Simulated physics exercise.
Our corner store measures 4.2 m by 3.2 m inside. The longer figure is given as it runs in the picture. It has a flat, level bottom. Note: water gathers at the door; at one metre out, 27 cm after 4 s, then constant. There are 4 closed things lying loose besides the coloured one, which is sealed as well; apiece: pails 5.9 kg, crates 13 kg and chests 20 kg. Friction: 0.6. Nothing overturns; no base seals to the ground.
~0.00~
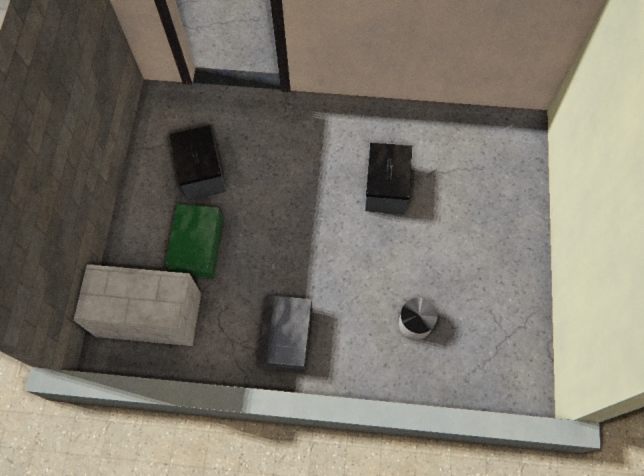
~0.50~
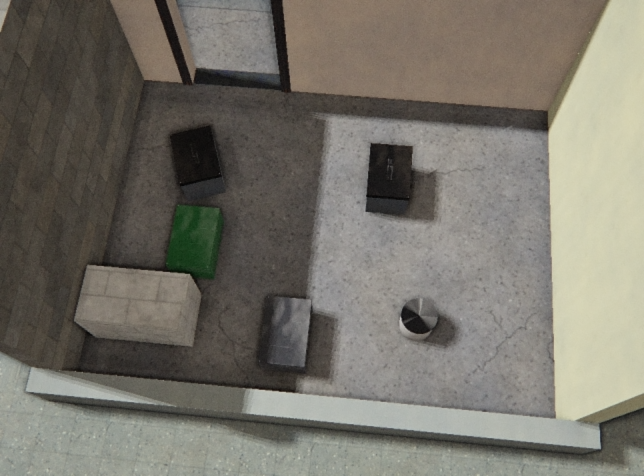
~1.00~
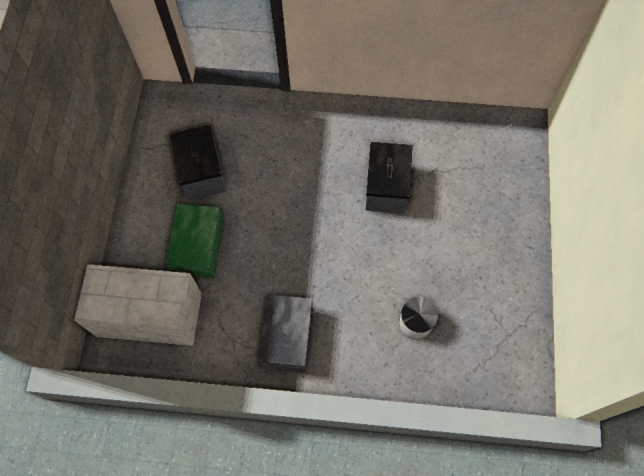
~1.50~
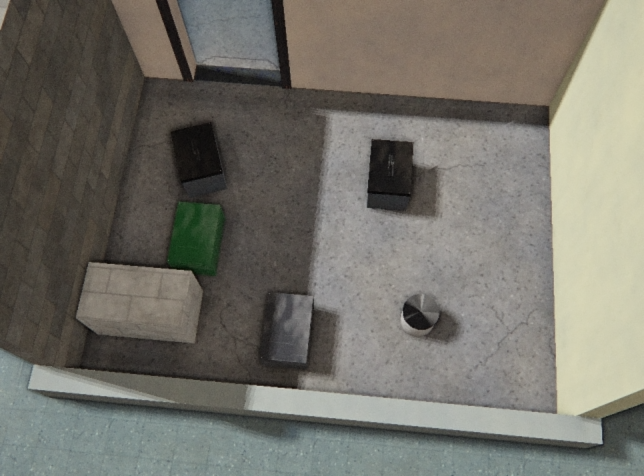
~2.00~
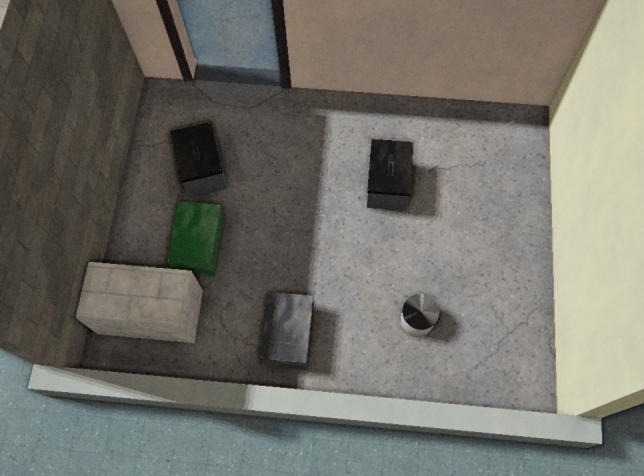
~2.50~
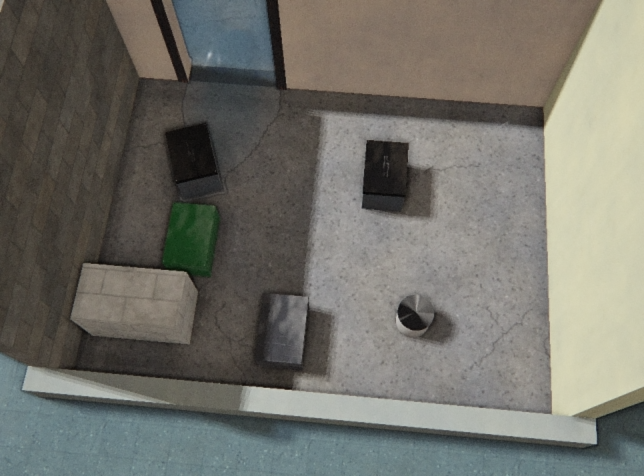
A small open-topped room with a grey floor, half in shadow, is seen from high above its low front wall. A pale block, a green box and a black box sit at left, with a grey box at front centre and another black box and a silver drum at right. The ground outside turns from tan to blue-grey, clear water spreads in through the back doorway, the objects stay still, and the view shifts slightly.
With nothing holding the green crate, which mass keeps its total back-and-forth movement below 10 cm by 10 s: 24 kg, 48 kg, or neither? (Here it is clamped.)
It looks like no mass offered suffices.
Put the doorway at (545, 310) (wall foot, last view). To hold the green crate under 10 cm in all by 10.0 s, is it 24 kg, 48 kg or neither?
Well, then the greater option is needed.
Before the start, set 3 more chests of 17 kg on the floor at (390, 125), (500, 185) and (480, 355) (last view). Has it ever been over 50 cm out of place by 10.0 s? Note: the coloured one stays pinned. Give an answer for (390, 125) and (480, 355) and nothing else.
First stays inside, then exceeds it.
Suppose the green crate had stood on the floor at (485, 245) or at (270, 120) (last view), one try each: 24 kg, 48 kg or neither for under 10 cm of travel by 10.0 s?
The first try gives success with heavier only; the second gives success with heavier only.
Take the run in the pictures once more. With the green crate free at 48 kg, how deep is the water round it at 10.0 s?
About 13 cm.
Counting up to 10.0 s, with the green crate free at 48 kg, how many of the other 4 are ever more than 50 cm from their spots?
3.
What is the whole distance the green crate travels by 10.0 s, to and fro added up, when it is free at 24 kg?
Roughly 300 cm.
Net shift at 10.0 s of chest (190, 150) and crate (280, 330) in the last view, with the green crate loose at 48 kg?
In turn: 100 cm, 140 cm.
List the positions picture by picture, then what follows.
In the first picture, the green crate at (193, 236) rests on the ground; water covers 0.0 m2; 0 of 5 have shifted.
In the second picture, the green crate at (193, 236) rests on the ground; 0.0 m2 under water; 0 of 5 have shifted.
In the third picture, the green crate at (193, 235), on the bottom; water covers 0.0 m2; 0 of 5 have shifted.
In the fourth picture, the green crate at (194, 233), on the bottom; water covers 0.0 m2; 0 of 5 have shifted.
In the fifth picture, the green crate at (194, 233), on the bottom; water covers 0.1 m2; 0 of 5 have shifted.
In the sixth picture, the green crate at (189, 234) rests on the ground; water covers 0.7 m2; 0 of 5 have shifted.
After 3.5 s the green crate would be 0 cm from its start with 24 kg and 0 cm from its start with 48 kg; 1 cm of water round it then.
After 4.5 s the green crate would be 0 cm from its start with 24 kg and 0 cm from its start with 48 kg; 4 cm of water round it then.
After 7.0 s the green crate would be 101 cm from its start with 24 kg and 0 cm from its start with 48 kg; 13 cm of water round it then.
After 10.0 s the green crate would be 244 cm from its start with 24 kg and 84 cm from its start with 48 kg; 13 cm of water round it then.
